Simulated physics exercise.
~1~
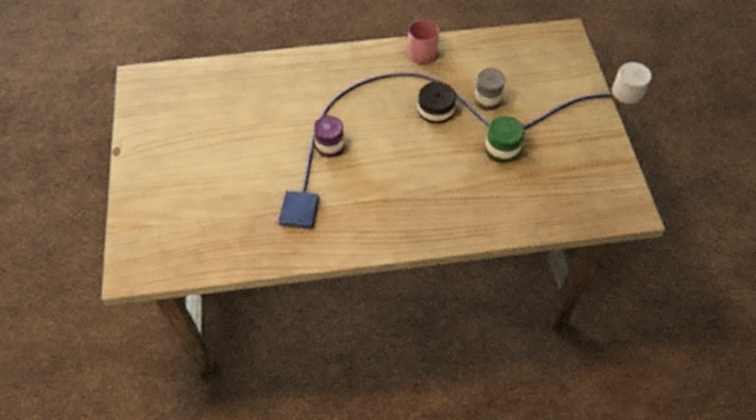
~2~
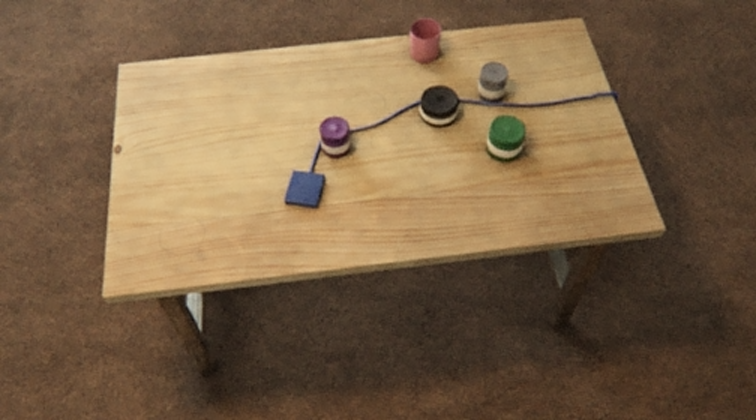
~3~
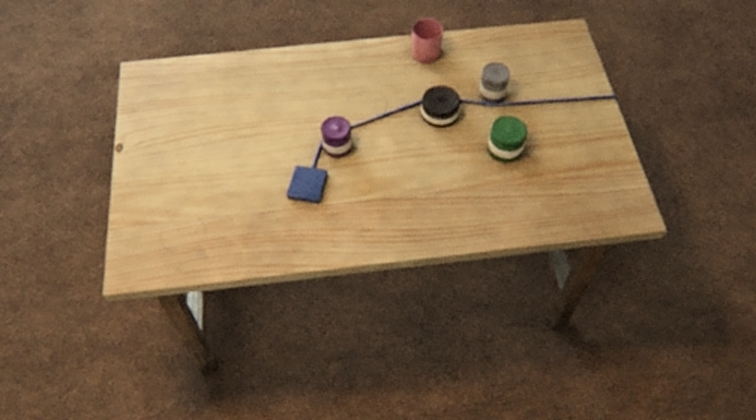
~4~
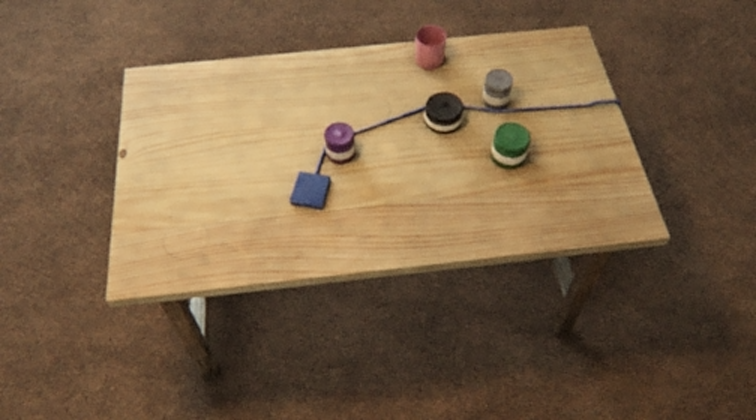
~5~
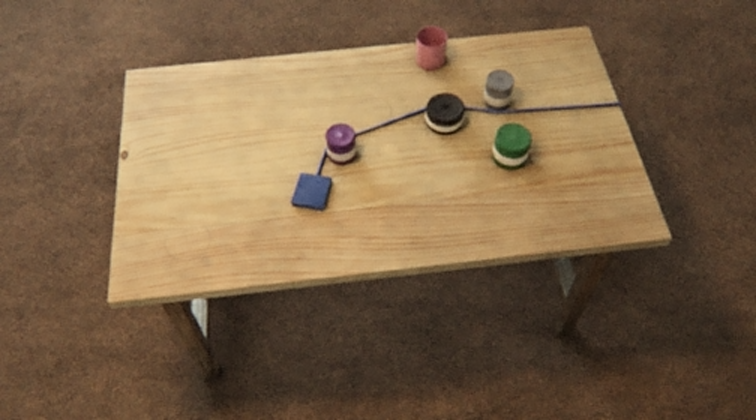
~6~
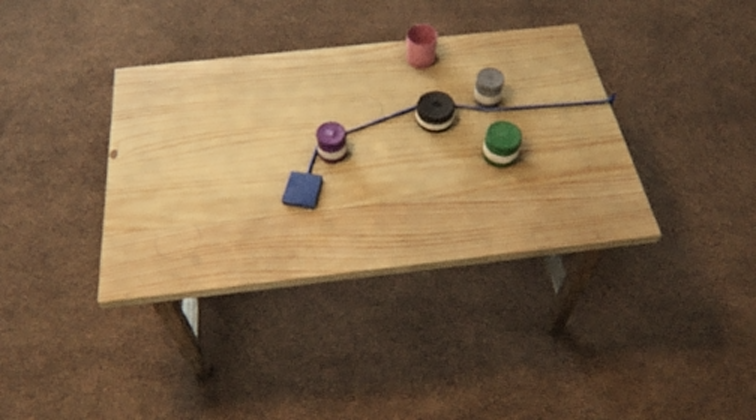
The white speaker dropped off the right side of the wooden table, pulling its blue cable taut against the black and purple tins and dragging the blue phone up slightly, and then everything held still with the phone and all the tins still on top.
